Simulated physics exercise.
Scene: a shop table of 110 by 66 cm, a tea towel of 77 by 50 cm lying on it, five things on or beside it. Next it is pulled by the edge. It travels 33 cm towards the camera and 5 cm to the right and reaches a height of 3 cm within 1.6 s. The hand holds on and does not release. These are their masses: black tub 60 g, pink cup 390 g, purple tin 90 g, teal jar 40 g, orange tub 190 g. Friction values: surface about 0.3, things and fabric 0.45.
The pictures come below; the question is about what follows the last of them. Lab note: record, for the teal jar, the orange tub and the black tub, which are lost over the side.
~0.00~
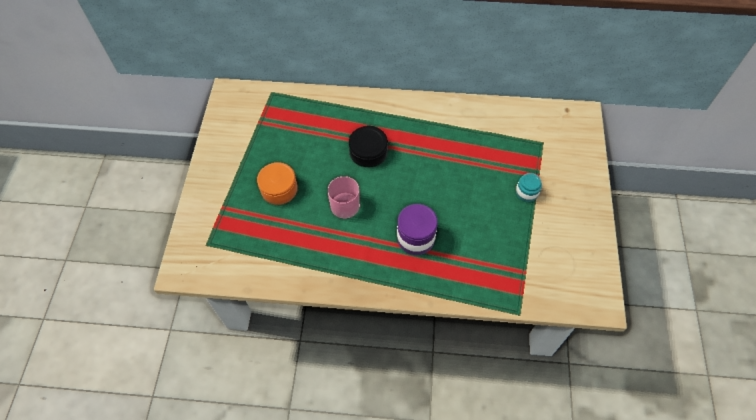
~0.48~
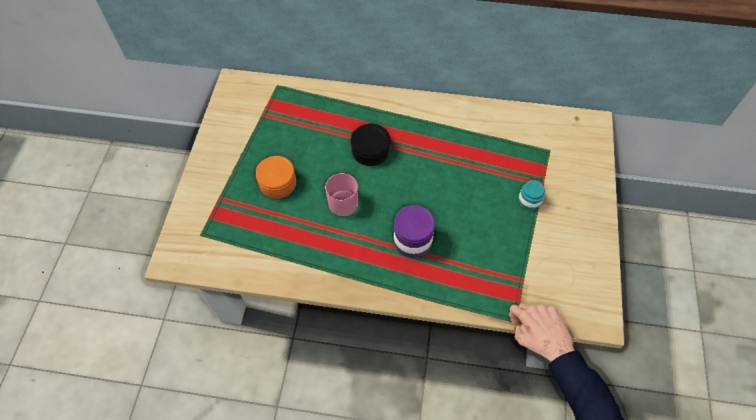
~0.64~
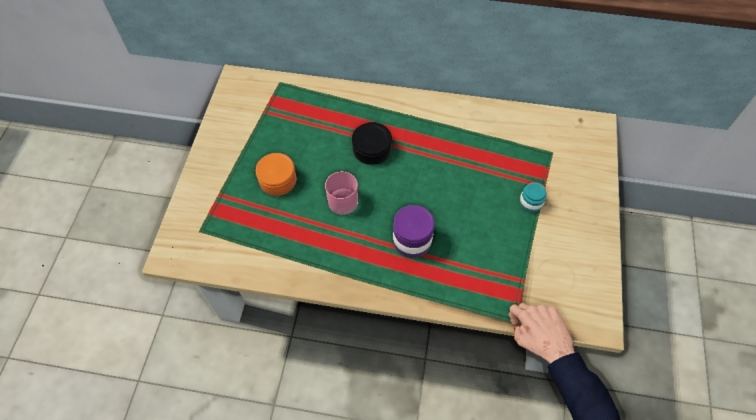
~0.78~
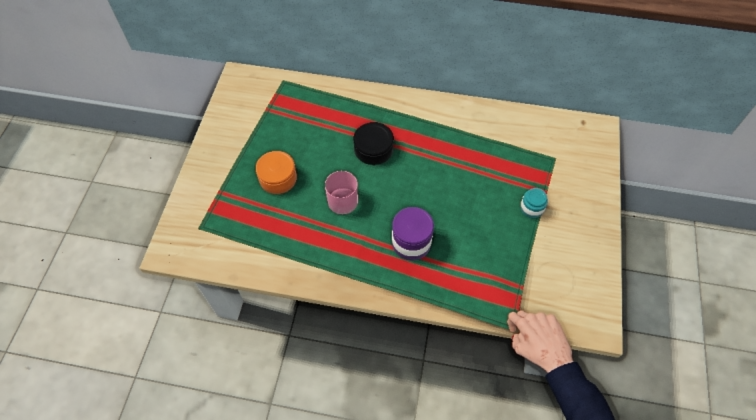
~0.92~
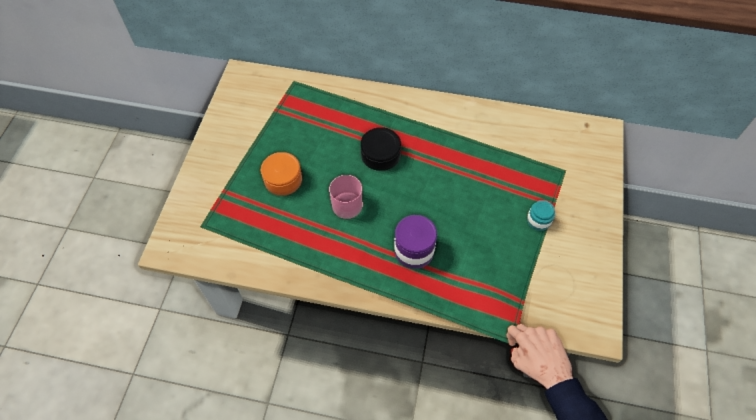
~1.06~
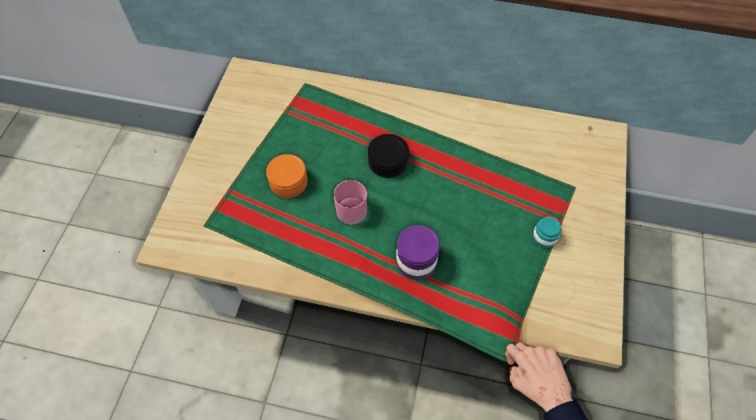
Recorded: Teal jar lost over the side; orange tub left on top; black tub left on top.
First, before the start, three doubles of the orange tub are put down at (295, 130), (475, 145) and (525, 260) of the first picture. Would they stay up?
In order: Holds on; holds on; comes off.
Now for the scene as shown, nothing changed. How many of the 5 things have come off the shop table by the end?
Count recorded: 1.
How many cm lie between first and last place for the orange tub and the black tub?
Roughly: Orange tub 25 cm; black tub 35 cm.
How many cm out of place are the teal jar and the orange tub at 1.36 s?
The teal jar is 20 cm out, the orange tub 10 cm.
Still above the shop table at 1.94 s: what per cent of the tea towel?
Around 70 percent.
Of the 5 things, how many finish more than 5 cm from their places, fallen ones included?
Tally: 5.
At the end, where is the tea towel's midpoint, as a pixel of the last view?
About (438, 297).
At 1.4 s, 90 % of the tea towel is still over the top; teal jar 19 cm off its start, black tub 14 cm off its start, orange tub 9 cm off its start.
At 1.6 s, 80 % of the tea towel is still over the top; teal jar 29 cm off its start, black tub 22 cm off its start, orange tub 16 cm off its start.
At 1.9 s, 70 % of the tea towel is still over the top; teal jar 39 cm off its start at (588, 364), black tub 30 cm off its start at (444, 226), orange tub 22 cm off its start at (332, 225).
At 2.2 s, 60 % of the tea towel is still over the top; teal jar over the edge, black tub 33 cm off its start, orange tub 25 cm off its start.
At 3.8 s, 60 % of the tea towel is still over the top; teal jar over the edge, black tub 33 cm off its start at (450, 238), orange tub 25 cm off its start at (337, 233), purple tin 32 cm off its start at (447, 368).
